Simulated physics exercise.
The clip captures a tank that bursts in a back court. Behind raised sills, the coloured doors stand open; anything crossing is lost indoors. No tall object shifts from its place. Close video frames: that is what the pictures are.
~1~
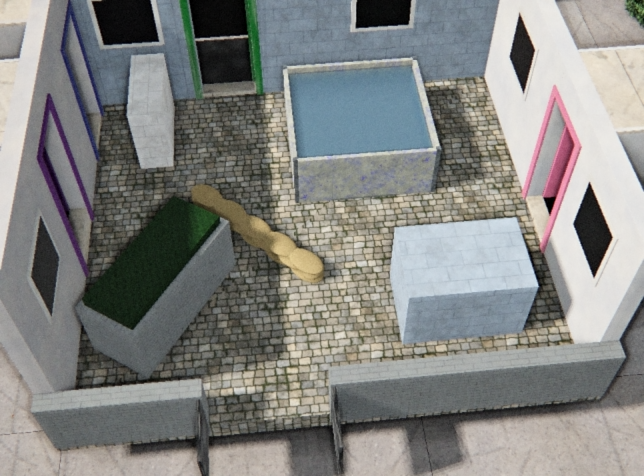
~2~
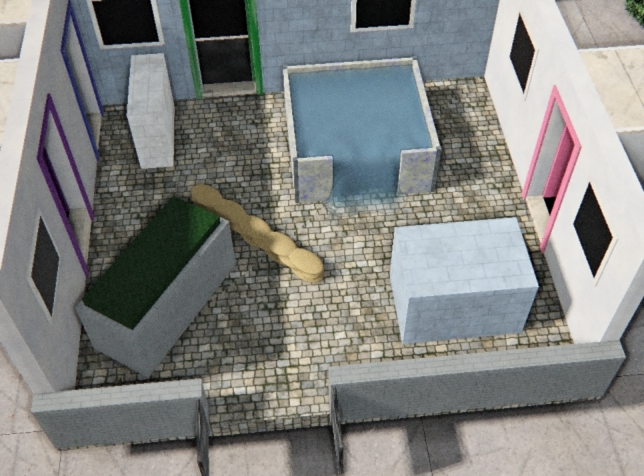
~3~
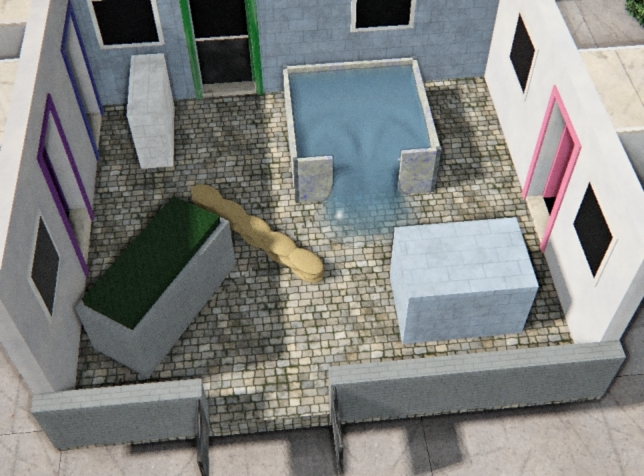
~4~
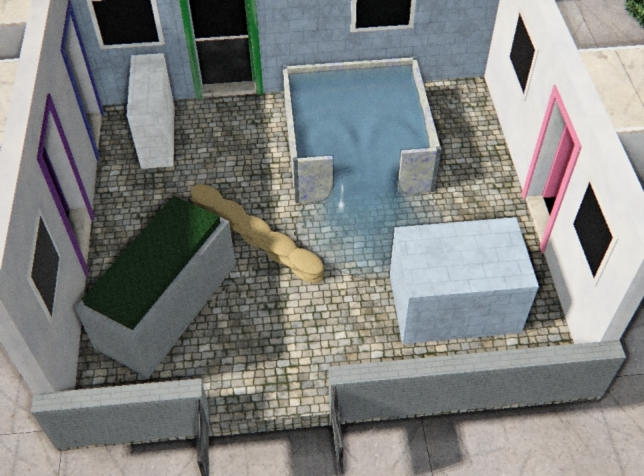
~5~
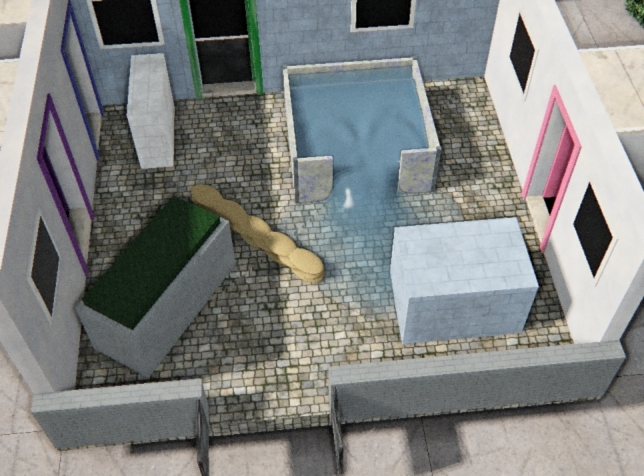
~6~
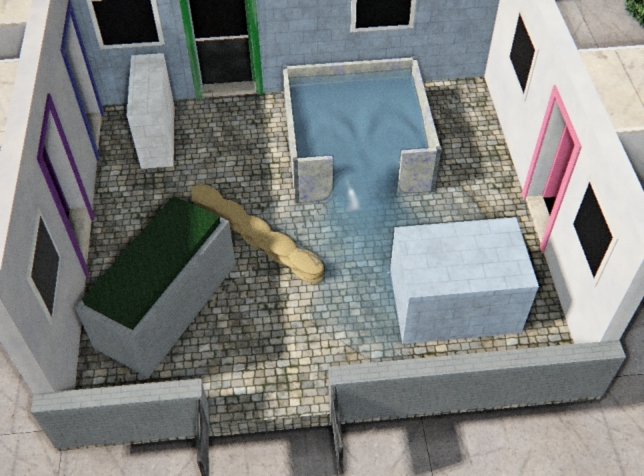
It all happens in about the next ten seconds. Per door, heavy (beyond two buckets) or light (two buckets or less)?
In the end purple door: Within two buckets; pink door: Exceeds two buckets; blue door: Within two buckets; green door: Within two buckets.
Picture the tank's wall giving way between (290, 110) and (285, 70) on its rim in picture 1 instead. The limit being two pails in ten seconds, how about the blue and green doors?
Result: Blue gets flooded, green gets flooded.
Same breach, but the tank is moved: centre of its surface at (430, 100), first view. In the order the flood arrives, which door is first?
The one in pink.
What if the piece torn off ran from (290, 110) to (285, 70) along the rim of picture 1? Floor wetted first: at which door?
You want the green one.
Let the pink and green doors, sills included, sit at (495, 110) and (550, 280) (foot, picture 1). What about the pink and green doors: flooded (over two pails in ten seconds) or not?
Door by door: Pink is swamped, green is swamped.
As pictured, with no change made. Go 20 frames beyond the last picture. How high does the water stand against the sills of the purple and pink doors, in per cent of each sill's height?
Readings, in sequence: 0 percent and 230 percent.
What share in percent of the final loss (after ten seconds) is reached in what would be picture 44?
It comes to around 80 per cent.
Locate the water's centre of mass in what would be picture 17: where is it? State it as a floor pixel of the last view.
Close to (375, 208), I reckon.
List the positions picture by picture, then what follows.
In the first picture, still water in the open tank at (358, 110).
In the second picture, water pours out at (365, 183) and has run to (330, 208).
In the third picture, the front is at (348, 241), out from the gap at (365, 183).
In the fourth picture, water pours out at (365, 184) and has run to (370, 274).
In the fifth picture, water pours out at (365, 183) and has run to (376, 314).
In the sixth picture, water pours out at (365, 182) and has run to (389, 360).
A moment on, water covers 25 % of the floor; the purple door not reached, the pink door not reached, the blue door not reached, the green door not reached.
Next, water covers 45 % of the floor; the purple door not reached, the pink door over two buckets in, the blue door not reached, the green door not reached.
Then, water covers 65 % of the floor; the purple door not reached, the pink door far over two buckets in, the blue door not reached, the green door wet at the sill, nothing in.
Later, water covers 85 % of the floor; the purple door wet at the sill, nothing in, the pink door far over two buckets in, the blue door wet at the sill, nothing in, the green door wet at the sill, nothing in.
In the end, water covers 95 % of the floor; the purple door wet at the sill, nothing in, the pink door far over two buckets in, the blue door wet at the sill, nothing in, the green door wet at the sill, nothing in.
